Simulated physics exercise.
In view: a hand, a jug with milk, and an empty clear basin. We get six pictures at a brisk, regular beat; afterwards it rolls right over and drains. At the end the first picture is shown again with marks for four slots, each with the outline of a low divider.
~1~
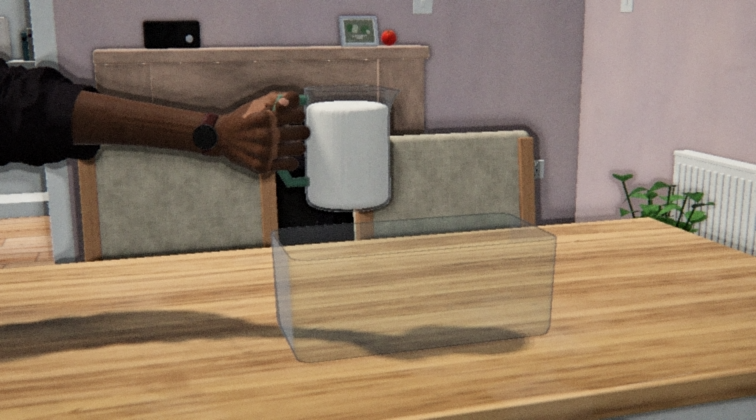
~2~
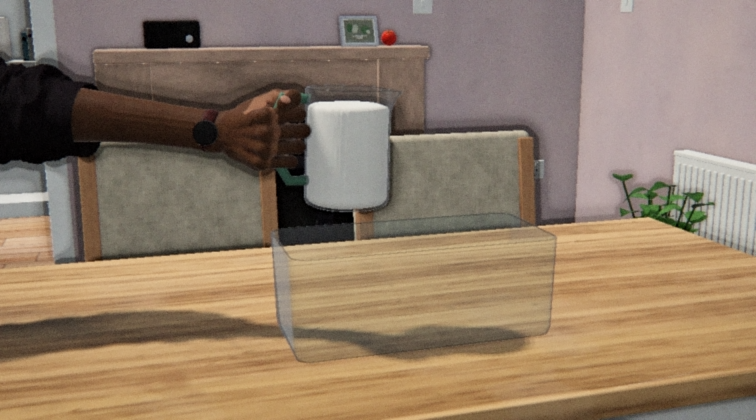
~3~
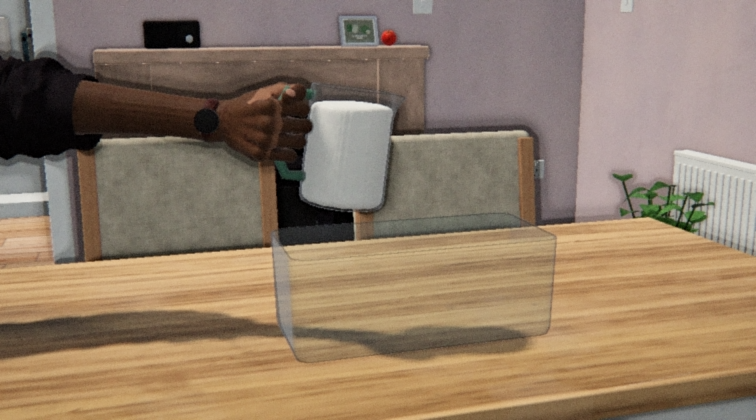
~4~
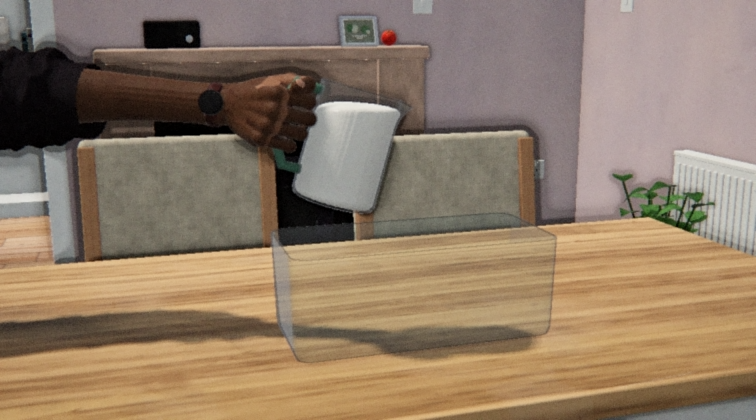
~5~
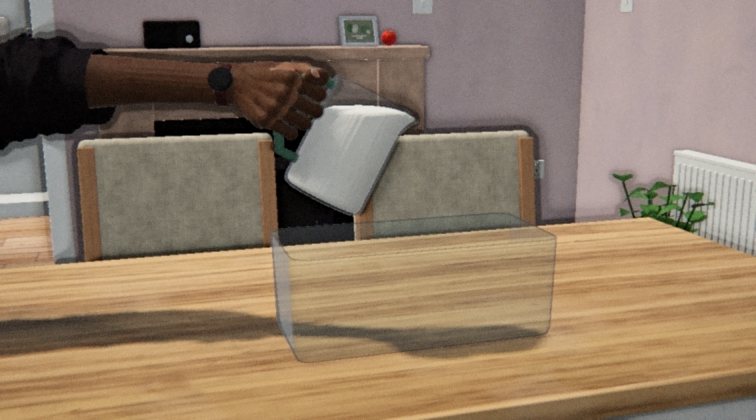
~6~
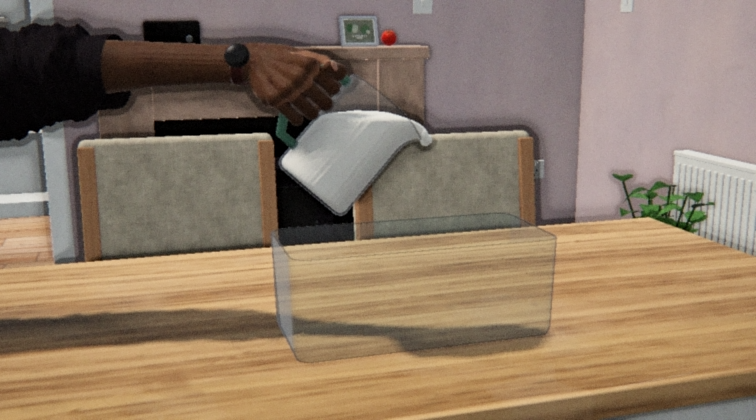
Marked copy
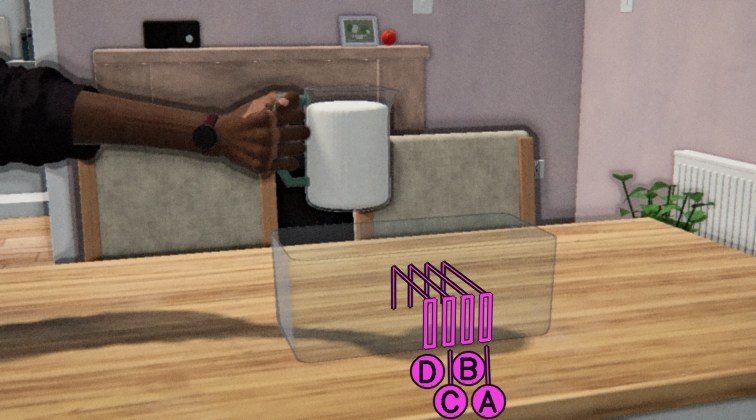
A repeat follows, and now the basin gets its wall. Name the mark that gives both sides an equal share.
B works best here.
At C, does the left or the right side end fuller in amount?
The right side.
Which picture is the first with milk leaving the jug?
Picture 6.
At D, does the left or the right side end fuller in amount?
More ends on the right.
In magenta, A at (486, 346); B at (468, 348); C at (450, 351); D at (431, 353).
With A, about 82 % ends left of the wall and 15 % right of it; 4 % is lost outside.
With B, about 54 % ends left of the wall and 45 % right of it.
With C, about 23 % ends left of the wall and 76 % right of it.
With D, about 4 % ends left of the wall and 95 % right of it.
